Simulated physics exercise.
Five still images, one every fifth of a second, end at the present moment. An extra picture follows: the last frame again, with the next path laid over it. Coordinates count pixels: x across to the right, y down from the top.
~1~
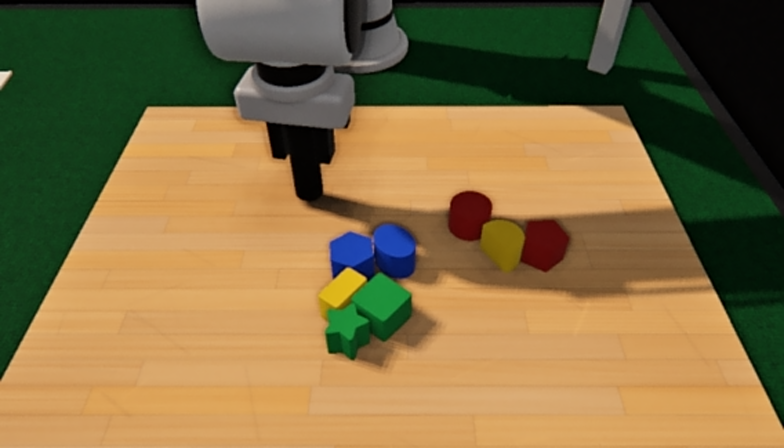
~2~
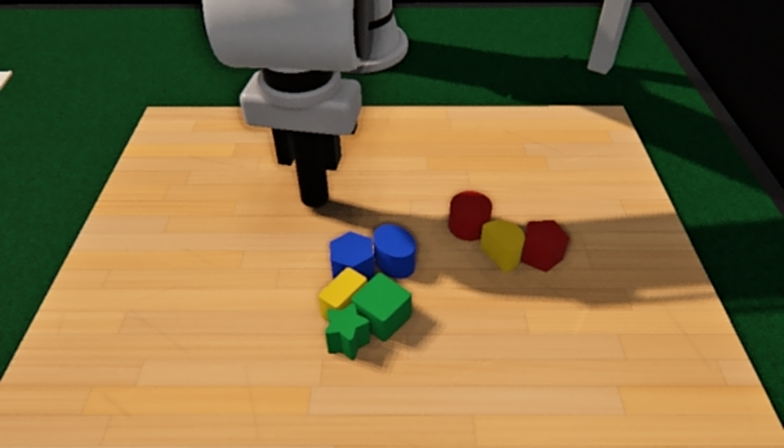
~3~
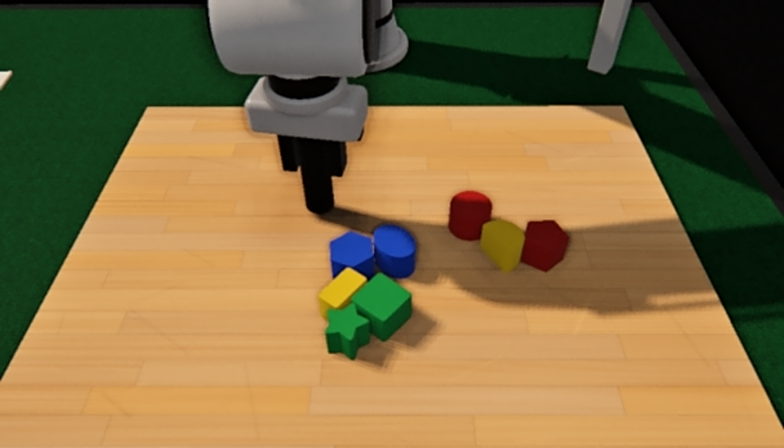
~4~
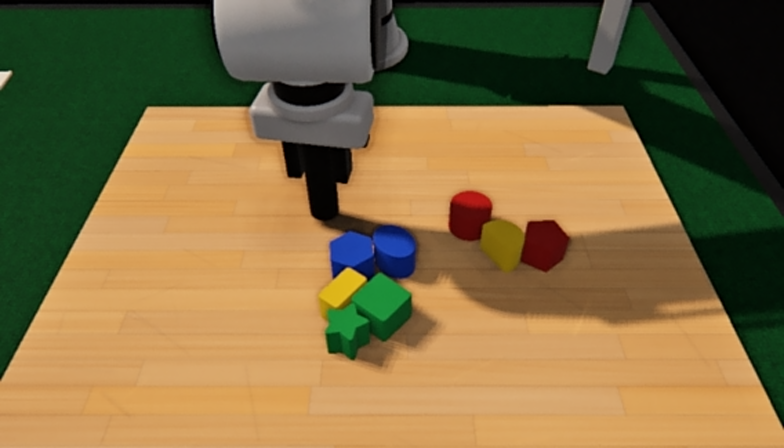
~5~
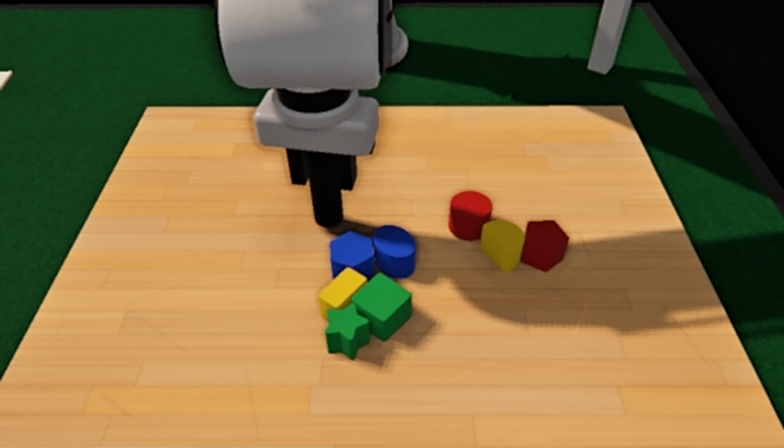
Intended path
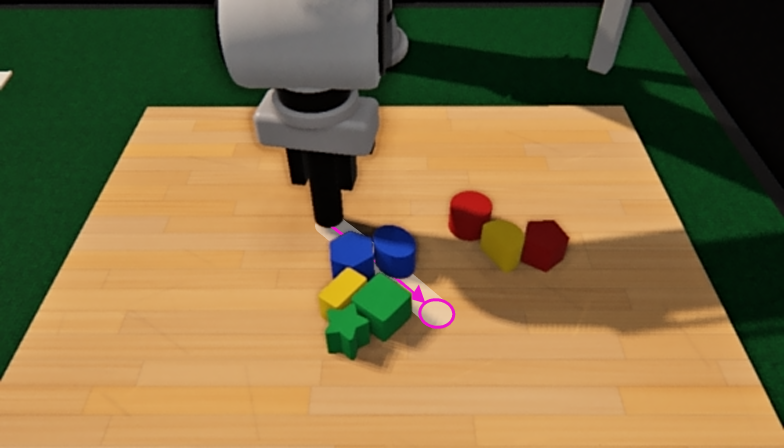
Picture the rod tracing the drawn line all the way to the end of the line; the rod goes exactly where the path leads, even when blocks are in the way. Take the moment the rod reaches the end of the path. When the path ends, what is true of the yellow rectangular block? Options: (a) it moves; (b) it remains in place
I'll go with a - it moves.
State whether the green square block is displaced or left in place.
Its place changes.
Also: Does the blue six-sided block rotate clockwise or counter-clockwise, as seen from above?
Overhead view: Clockwise.
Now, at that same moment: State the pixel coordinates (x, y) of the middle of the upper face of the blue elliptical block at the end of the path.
I'd say the blue elliptical block ends with its top centre at (469, 268).
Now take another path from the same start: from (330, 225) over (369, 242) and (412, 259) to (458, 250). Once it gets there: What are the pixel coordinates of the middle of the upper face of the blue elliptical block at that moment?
At the end it should sit near (436, 268).
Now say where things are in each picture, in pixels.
The first picture shows rod tip (310, 192); block tops, yellow rectangular block (343, 287); blue six-sided block (351, 248); green square block (382, 296); blue elliptical block (394, 240).
The second picture shows rod (315, 198); blocks unchanged.
The third picture shows rod (320, 205); blocks unchanged.
The fourth picture shows rod (325, 211); blocks unchanged.
The fifth picture shows rod (329, 218); yellow rectangular block (343, 287); blue six-sided block (351, 248); green square block (382, 296); blue elliptical block (394, 240).
Path on the board, in a line from (330, 225) to (437, 313).
What follows on the original path. One third of the way, rod (364, 245); yellow rectangular block (337, 295); blue six-sided block (357, 260), turned 20° clockwise; blue elliptical block (399, 242).
Two thirds of the way, rod (400, 274); yellow rectangular block (326, 301); blue six-sided block (362, 274), turned 75° clockwise; green square block (387, 307); blue elliptical block (442, 261), turned 40° anticlockwise.
At the end, rod (437, 306); yellow rectangular block (326, 301); blue six-sided block (362, 274), turned 75° clockwise; green square block (387, 307); blue elliptical block (469, 268), turned 95° anticlockwise.
